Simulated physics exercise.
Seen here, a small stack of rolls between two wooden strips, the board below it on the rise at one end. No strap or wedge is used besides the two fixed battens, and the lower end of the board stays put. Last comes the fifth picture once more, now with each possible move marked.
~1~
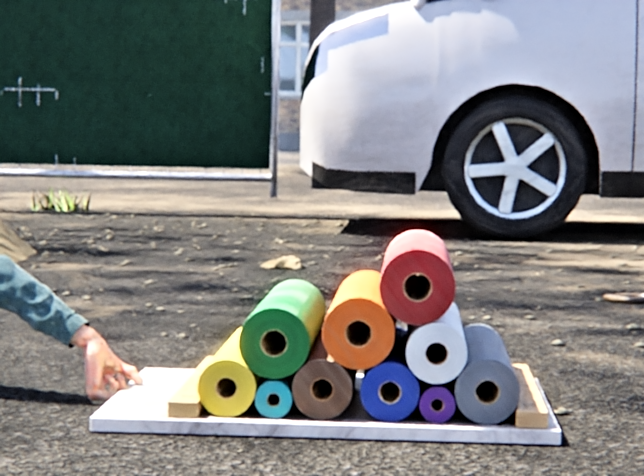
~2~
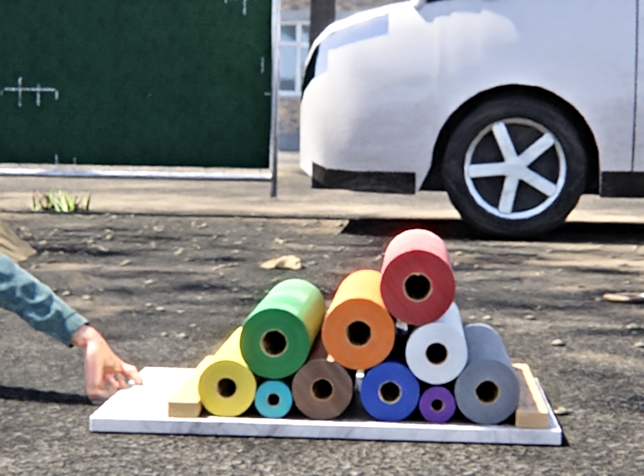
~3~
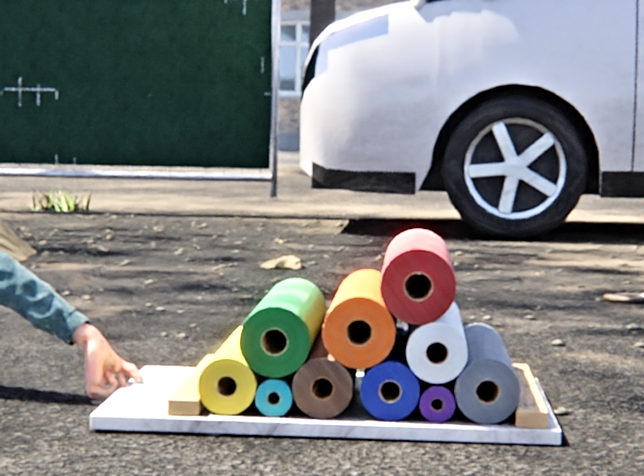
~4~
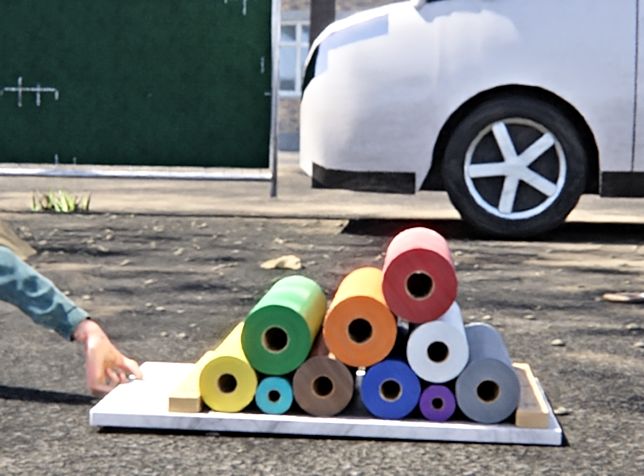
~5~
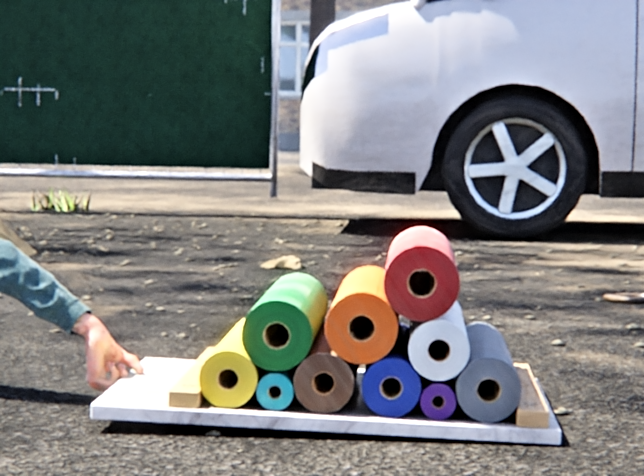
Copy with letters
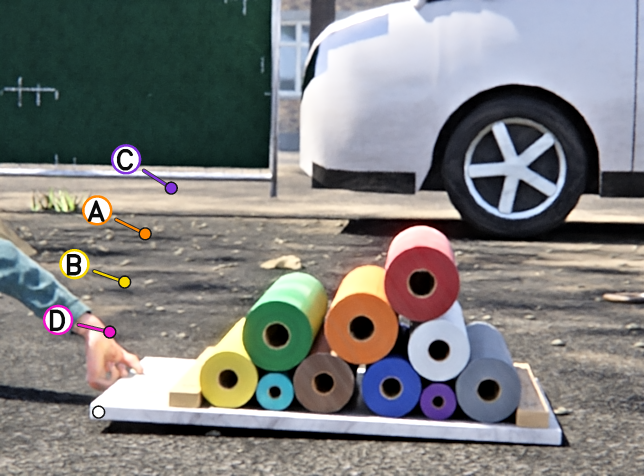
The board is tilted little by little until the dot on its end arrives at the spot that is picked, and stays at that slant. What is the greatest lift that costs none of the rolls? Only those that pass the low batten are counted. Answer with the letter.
The highest mark that will do is D.
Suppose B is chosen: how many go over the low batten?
It comes to one.
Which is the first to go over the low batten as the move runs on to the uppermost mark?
It is the red one.
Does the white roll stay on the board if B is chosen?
Yes.
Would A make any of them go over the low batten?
Yes.
On the marked copy, A at (145, 234); B at (125, 282); C at (171, 188); D at (110, 332); the white dot at (99, 412).
With D. Early on, board at 11°.
Further on, board at 12°.
At the end, board at 12°, none over the low batten.
As for the rest, A one over the low batten (red); B one over the low batten (red); C one over the low batten (red).
